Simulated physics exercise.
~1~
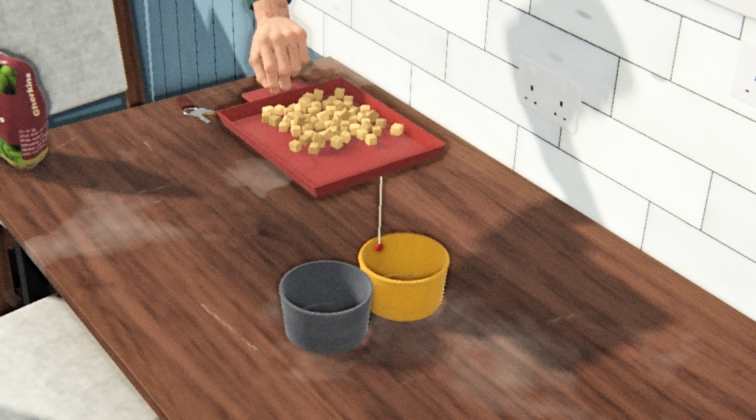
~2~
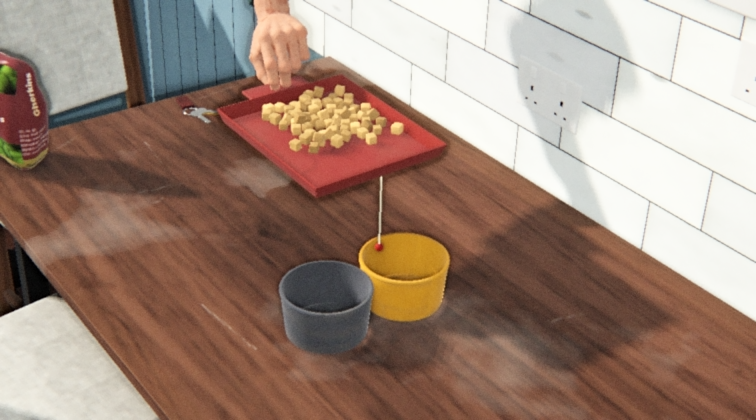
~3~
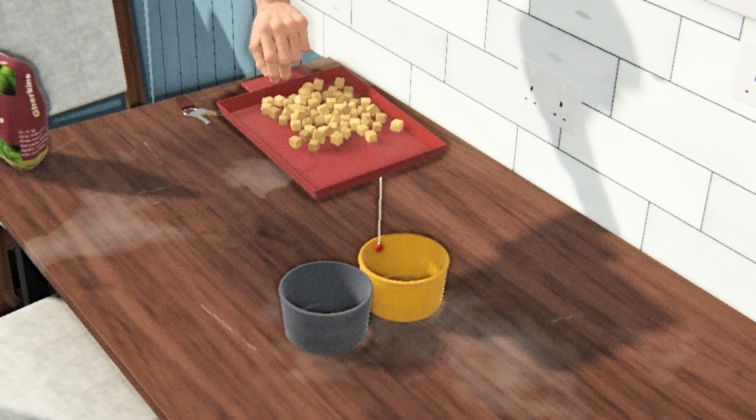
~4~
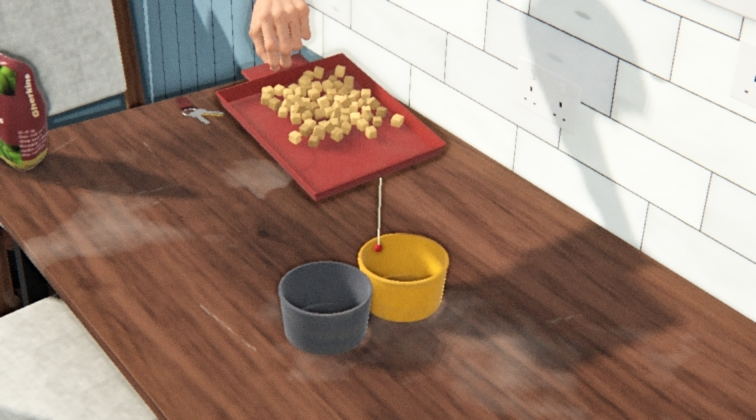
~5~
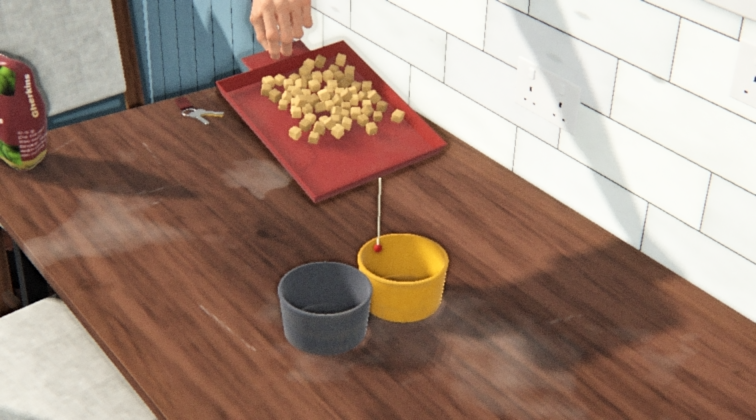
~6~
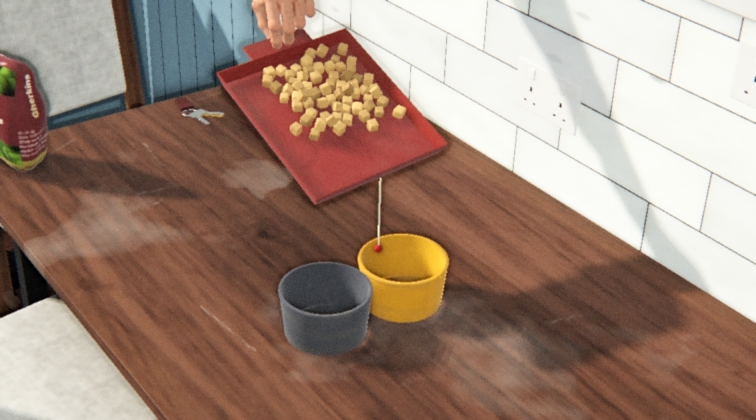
In this clip, a hand gradually raises the far end of a red tray of small wooden cubes, tilting it slightly toward its left front corner, while the grey and yellow dishes below and the hanging red bead stay still.
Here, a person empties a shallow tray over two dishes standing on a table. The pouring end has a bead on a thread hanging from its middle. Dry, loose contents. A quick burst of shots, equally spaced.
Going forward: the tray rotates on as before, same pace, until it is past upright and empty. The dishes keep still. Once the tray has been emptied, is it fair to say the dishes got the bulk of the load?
Watching it, the dishes hang on to most of it.
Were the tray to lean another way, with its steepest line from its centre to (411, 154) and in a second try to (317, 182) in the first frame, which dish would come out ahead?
One gives the rightmost dish and two gives the leftmost dish.
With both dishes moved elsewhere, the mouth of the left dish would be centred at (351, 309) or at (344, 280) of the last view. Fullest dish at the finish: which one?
The first try: The left-side dish. The second: The left-side dish.
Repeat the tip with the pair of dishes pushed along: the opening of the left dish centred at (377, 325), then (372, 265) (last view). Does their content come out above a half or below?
Taking the places in turn, it's shy of half and then shy of half.
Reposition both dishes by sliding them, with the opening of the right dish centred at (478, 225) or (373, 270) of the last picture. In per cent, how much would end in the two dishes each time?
It would be roughly 10 per cent, followed by roughly 70 per cent.
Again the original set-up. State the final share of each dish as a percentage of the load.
I'd say the left dish holds some 60 % and the right dish some 20 %.
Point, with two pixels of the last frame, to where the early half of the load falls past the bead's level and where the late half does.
Roughly (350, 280) first, then roughly (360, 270).
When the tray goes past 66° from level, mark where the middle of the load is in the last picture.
(353, 172).
Shortly afterwards, tray tipped steeply; the bulk on the tray; only a few in the left dish; only a few outside both; a little in the air.
Next, tray tipped past a quarter turn; a little on the tray; near half in the left dish; a little in the right dish; near a quarter outside both; near a quarter in the air.
Some moments later, tray tipped past a quarter turn; near two thirds in the left dish; near a quarter in the right dish; near a quarter outside both.
In the end, tray tipped past a quarter turn; near two thirds in the left dish; near a quarter in the right dish; near a quarter outside both.
